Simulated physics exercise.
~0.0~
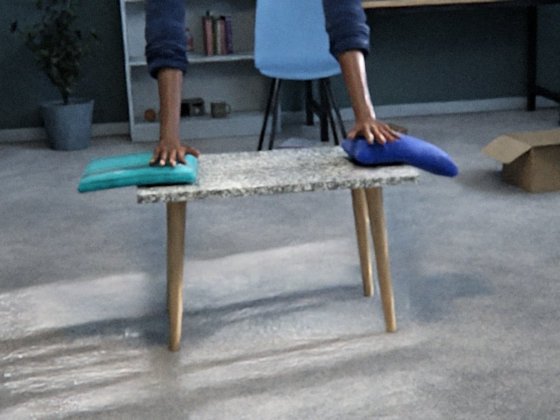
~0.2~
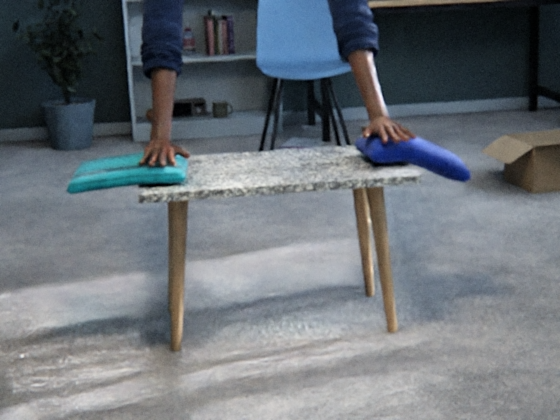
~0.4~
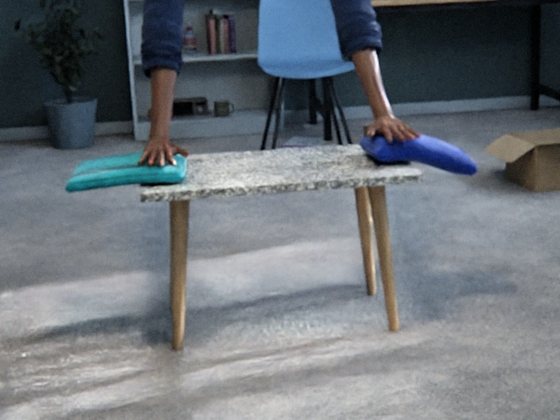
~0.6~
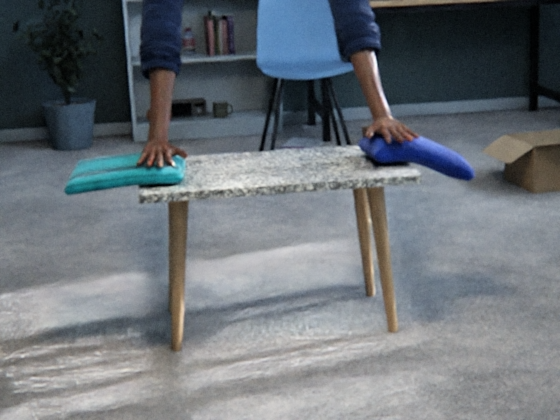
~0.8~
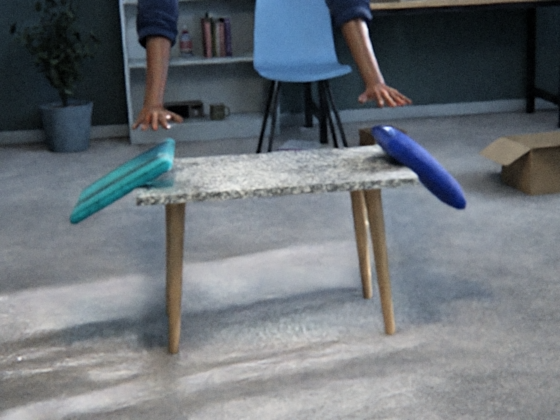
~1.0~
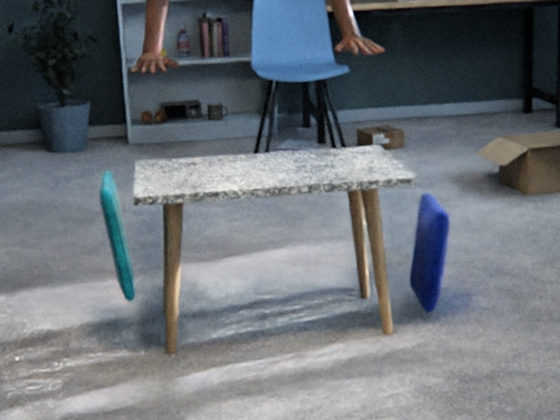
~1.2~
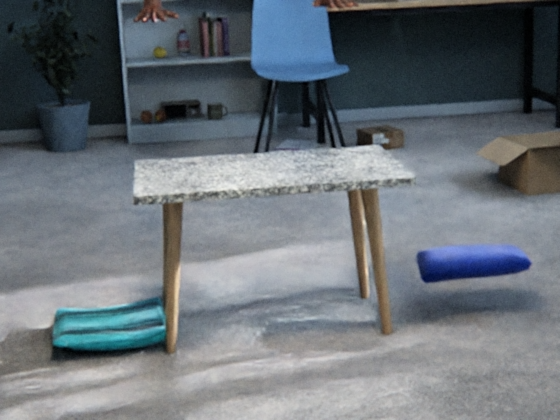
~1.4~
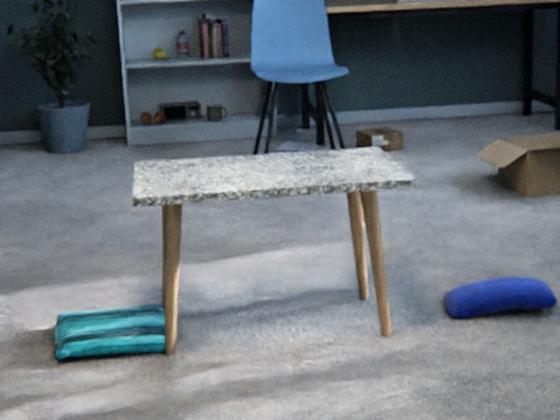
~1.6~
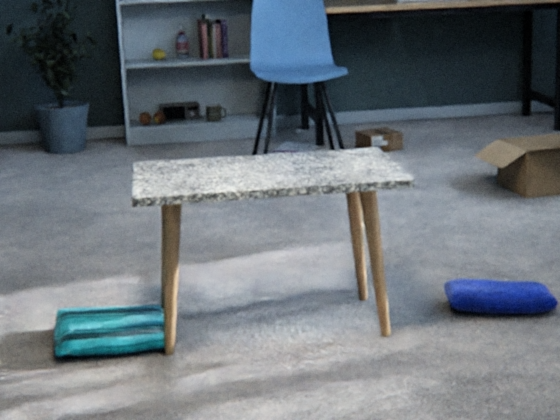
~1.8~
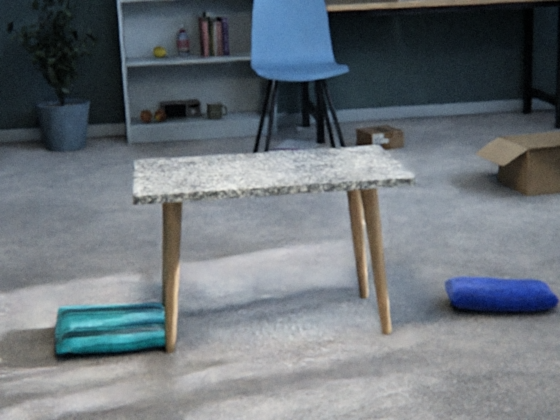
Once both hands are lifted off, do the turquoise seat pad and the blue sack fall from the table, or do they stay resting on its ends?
Both fall from the table. The turquoise seat pad tips over and drops off the left end, and the blue sack goes down off the right end.
